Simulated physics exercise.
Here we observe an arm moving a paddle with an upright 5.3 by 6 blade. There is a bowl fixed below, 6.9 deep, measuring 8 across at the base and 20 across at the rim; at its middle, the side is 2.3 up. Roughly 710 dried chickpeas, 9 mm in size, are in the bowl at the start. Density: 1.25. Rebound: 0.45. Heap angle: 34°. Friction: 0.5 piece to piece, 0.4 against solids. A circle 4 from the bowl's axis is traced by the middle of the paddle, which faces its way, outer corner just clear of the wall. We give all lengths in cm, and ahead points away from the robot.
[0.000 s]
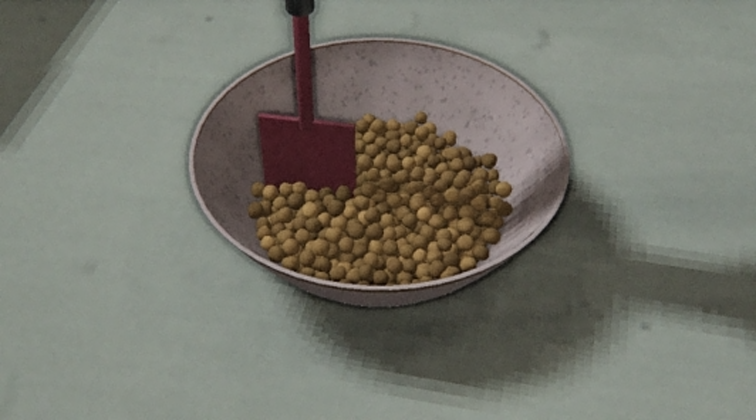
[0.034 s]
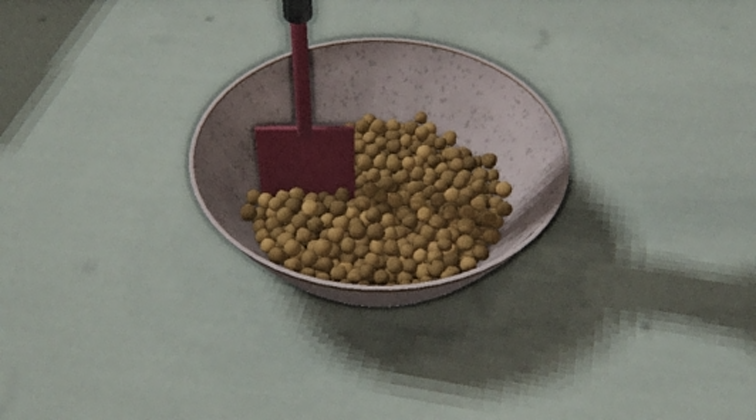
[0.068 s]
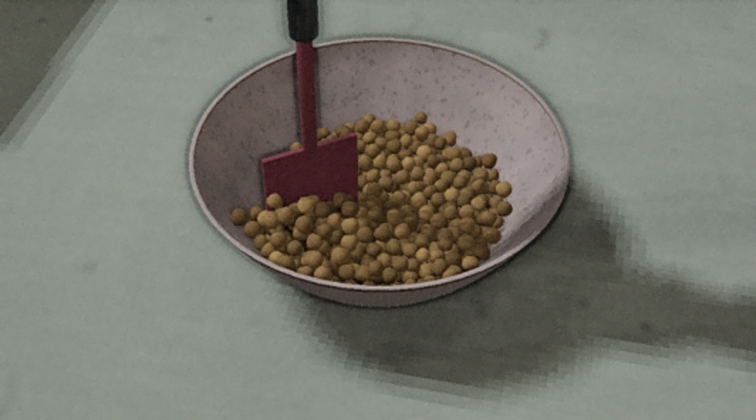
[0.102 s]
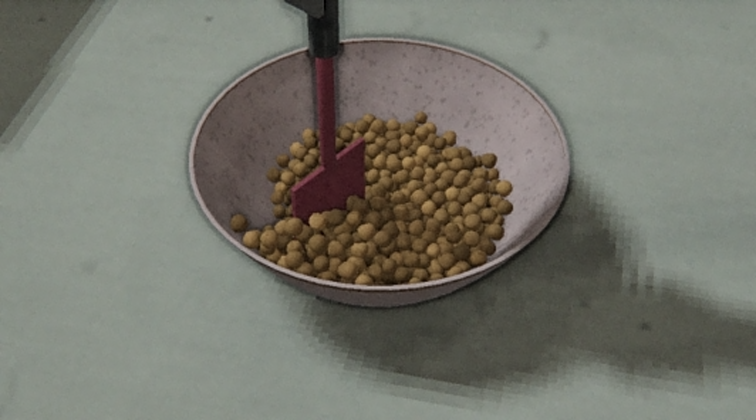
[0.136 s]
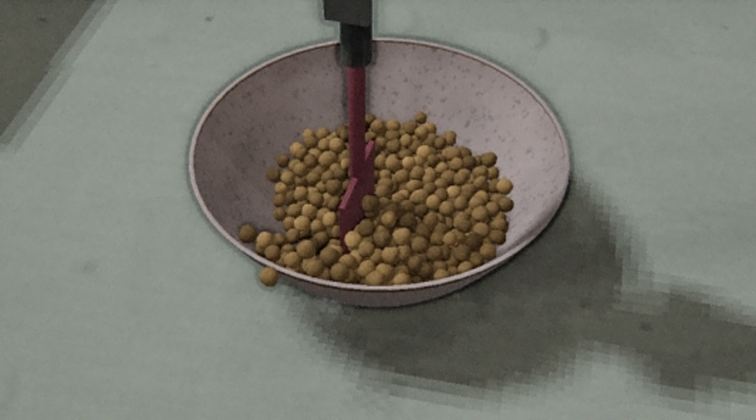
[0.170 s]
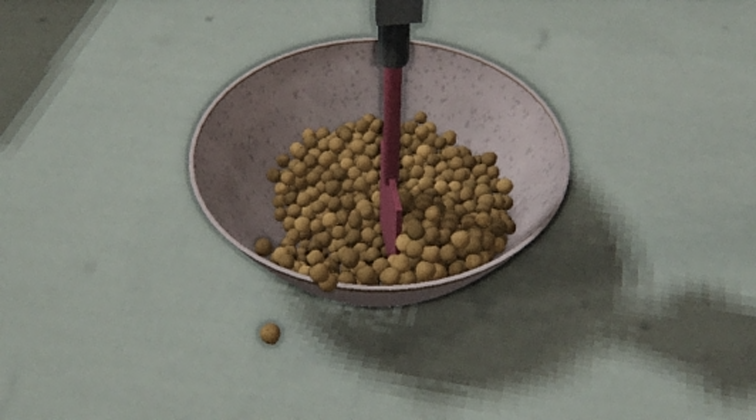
A robot arm sweeps a red paddle rightward through chickpeas in a bowl, knocking one out.
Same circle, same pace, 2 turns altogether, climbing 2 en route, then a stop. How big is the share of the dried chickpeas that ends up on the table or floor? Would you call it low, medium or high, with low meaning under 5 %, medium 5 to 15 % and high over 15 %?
I would call it medium, 5 to 15 %.
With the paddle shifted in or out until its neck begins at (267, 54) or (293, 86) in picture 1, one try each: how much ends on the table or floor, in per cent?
Roughly 0 % and 5 %.
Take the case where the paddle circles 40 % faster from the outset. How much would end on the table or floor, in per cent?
Estimated share: Near 25 %.
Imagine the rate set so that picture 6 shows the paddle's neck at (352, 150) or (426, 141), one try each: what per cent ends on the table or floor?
It comes to roughly 0 per cent and then 20 per cent.
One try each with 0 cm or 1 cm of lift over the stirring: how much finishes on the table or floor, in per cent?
Estimates: 15 % then 15 %.
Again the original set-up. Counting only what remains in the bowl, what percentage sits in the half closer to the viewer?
Around 50 per cent of what the bowl keeps.
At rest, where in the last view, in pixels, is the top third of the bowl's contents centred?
Centre of top third: Approx. (384, 192).
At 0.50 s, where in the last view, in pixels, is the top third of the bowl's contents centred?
Around (304, 158).
After 0.50 s, 347° round, highest piece 10 above the table; 648 in the bowl, 41 on the table or floor, 21 in flight or on the tool.
After 0.83 s, 226° round, highest piece 6 above the table; 641 in the bowl, 69 on the table or floor.
After 1.20 s, 0° round, highest piece 6 above the table; 641 in the bowl, 69 on the table or floor.
After 1.90 s, 0° round, highest piece 6 above the table; 641 in the bowl, 69 on the table or floor.
At rest, 641 in the bowl, 69 on the table or floor. That is 10 % on the table or floor.
